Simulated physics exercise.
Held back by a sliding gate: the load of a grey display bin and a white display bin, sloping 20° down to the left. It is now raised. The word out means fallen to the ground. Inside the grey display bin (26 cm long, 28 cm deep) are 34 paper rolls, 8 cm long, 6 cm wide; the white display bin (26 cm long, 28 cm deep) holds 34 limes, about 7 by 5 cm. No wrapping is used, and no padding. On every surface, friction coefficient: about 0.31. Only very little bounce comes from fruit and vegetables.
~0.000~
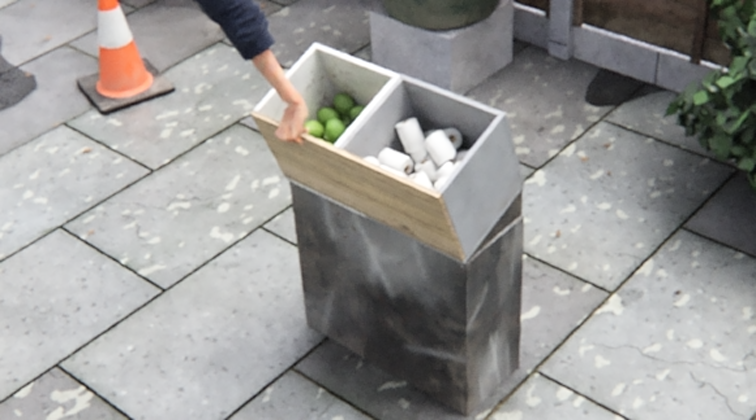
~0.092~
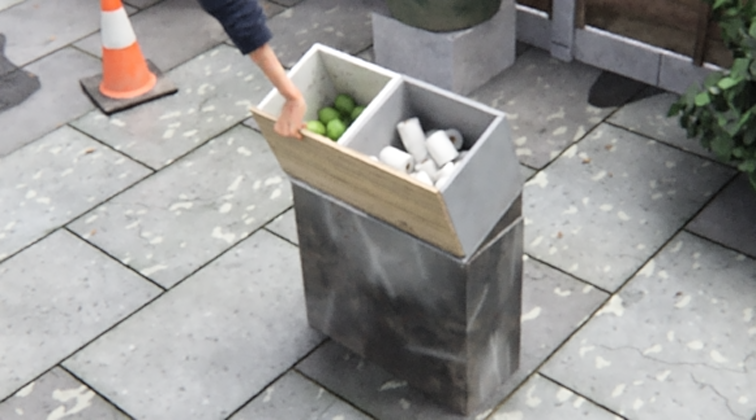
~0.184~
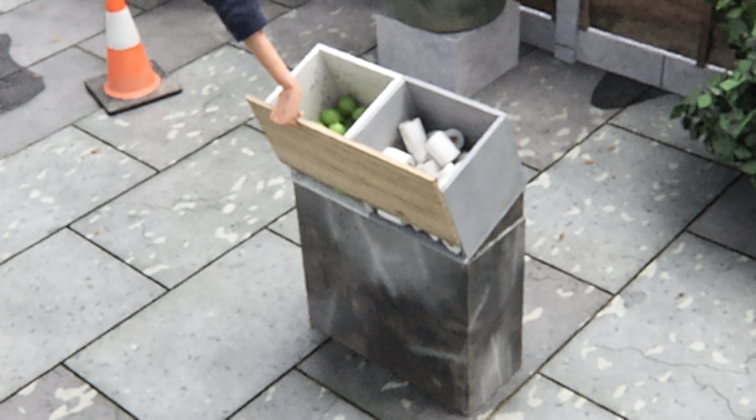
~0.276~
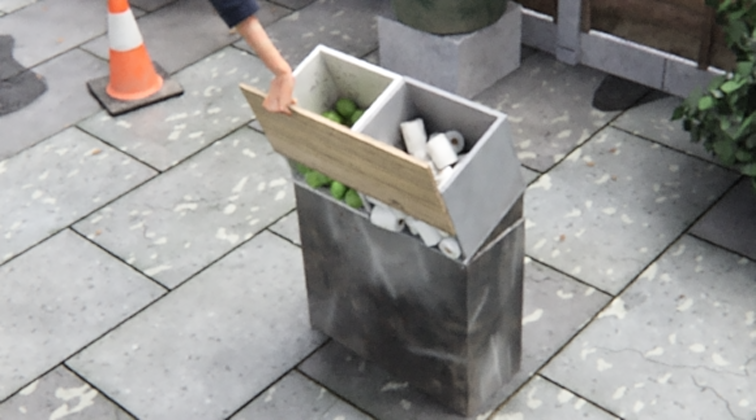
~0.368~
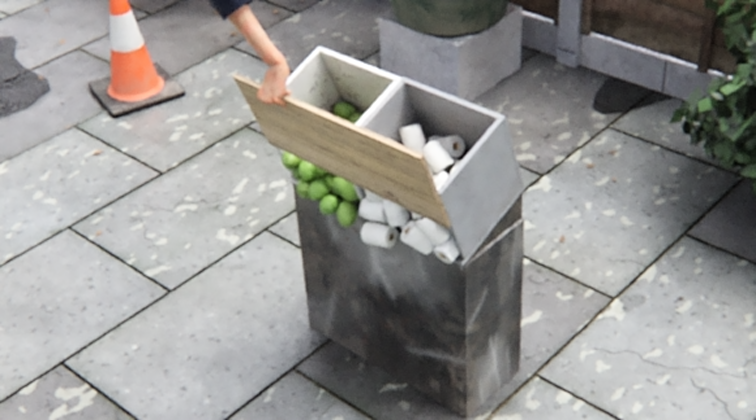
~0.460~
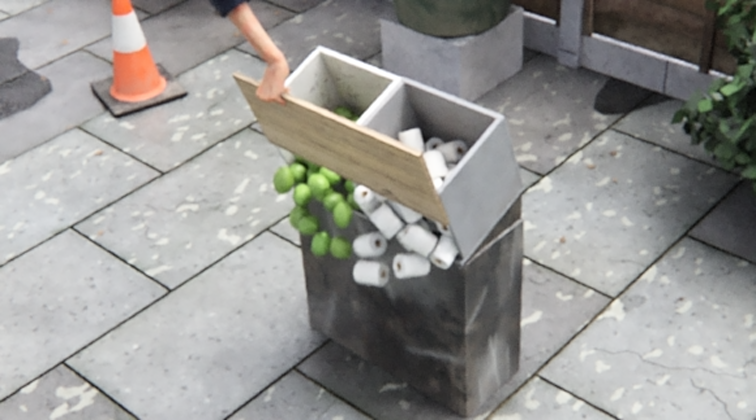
A two-compartment display bin, white on the left with green limes and grey on the right with white paper rolls, sits atop a dark, scuffed block on grey paving, seen from above. An orange-and-white cone stands upper left, a leafy plant upper right. A hand raises the wooden front panel, and limes and rolls slide out beneath it, tumbling down the block's face.
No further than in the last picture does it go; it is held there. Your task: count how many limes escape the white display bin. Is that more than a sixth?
Above a sixth.
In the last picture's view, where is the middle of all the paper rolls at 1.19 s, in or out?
Their middle is at about (399, 407).
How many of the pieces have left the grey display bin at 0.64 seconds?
Grey display bin: Roughly 8 out by then.
After 0.64 s, the grey display bin is down by 8 of 34 and the white display bin is down by 12 of 34.
After 0.87 s, the grey display bin is down by 16 of 34 and the white display bin is down by 21 of 34.
After 1.19 s, the grey display bin is down by 25 of 34 and the white display bin is down by 28 of 34.
Final count (at 1.60 s), the grey display bin is down by 34 of 34 and the white display bin is down by 34 of 34. Asked share, 34 of 34, 100 per cent.
